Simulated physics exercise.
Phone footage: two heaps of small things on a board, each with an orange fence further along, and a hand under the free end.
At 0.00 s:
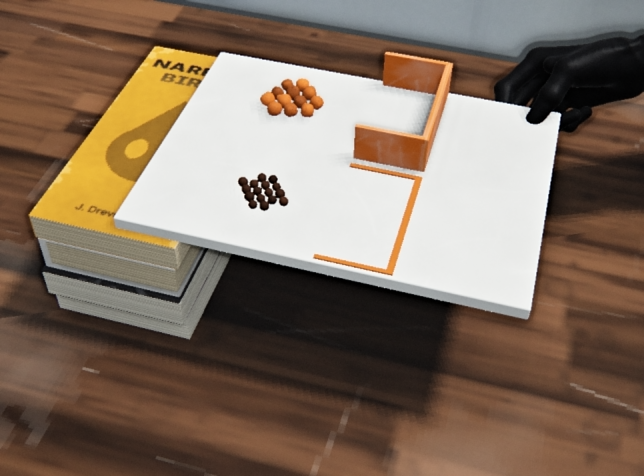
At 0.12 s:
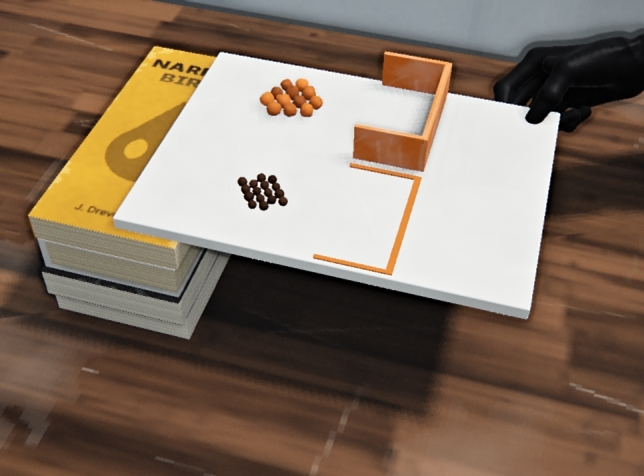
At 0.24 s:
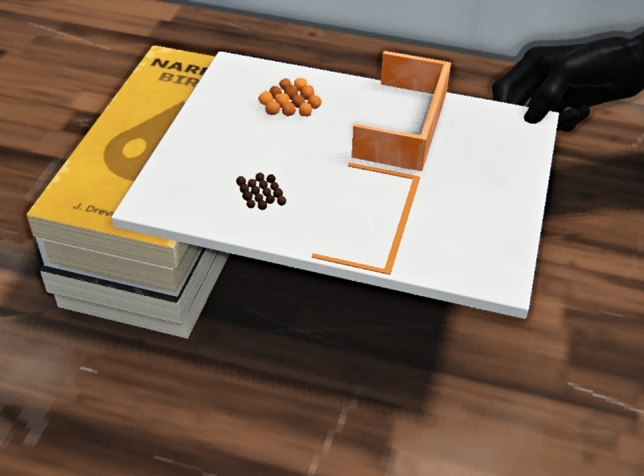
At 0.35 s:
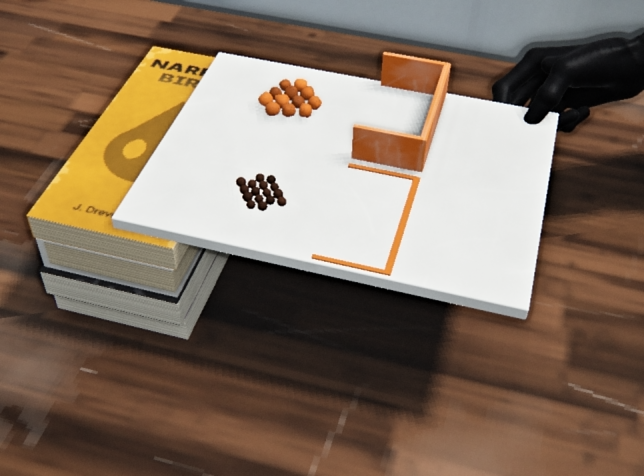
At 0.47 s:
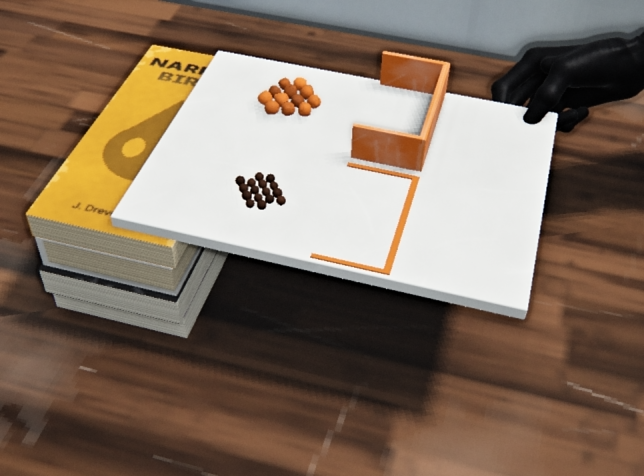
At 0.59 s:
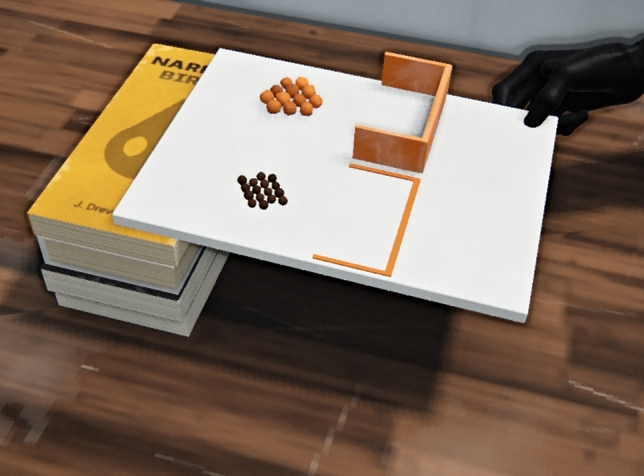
Black-gloved hand keeping a white board nearly still against a book pile, with orange and dark balls resting beside orange barriers.
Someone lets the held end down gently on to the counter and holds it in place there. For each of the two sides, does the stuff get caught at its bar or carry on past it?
The near portion carries on past its bar; the far portion gets caught at its bar.
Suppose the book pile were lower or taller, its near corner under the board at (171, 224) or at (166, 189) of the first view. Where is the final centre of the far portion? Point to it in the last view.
One: About (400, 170). Two: About (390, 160).
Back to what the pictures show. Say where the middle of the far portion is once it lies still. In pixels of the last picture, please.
Near (406, 182).
After 1.17 s, board sloping at 16°; near portion on its way down; far portion on its way down.
After 1.67 s, board resting at 26°; near portion all but a few past its bar; far portion has reached its bar.
In the end (2.9 s), board resting at 26°; near portion all but a few past its bar; far portion gathered behind its bar.
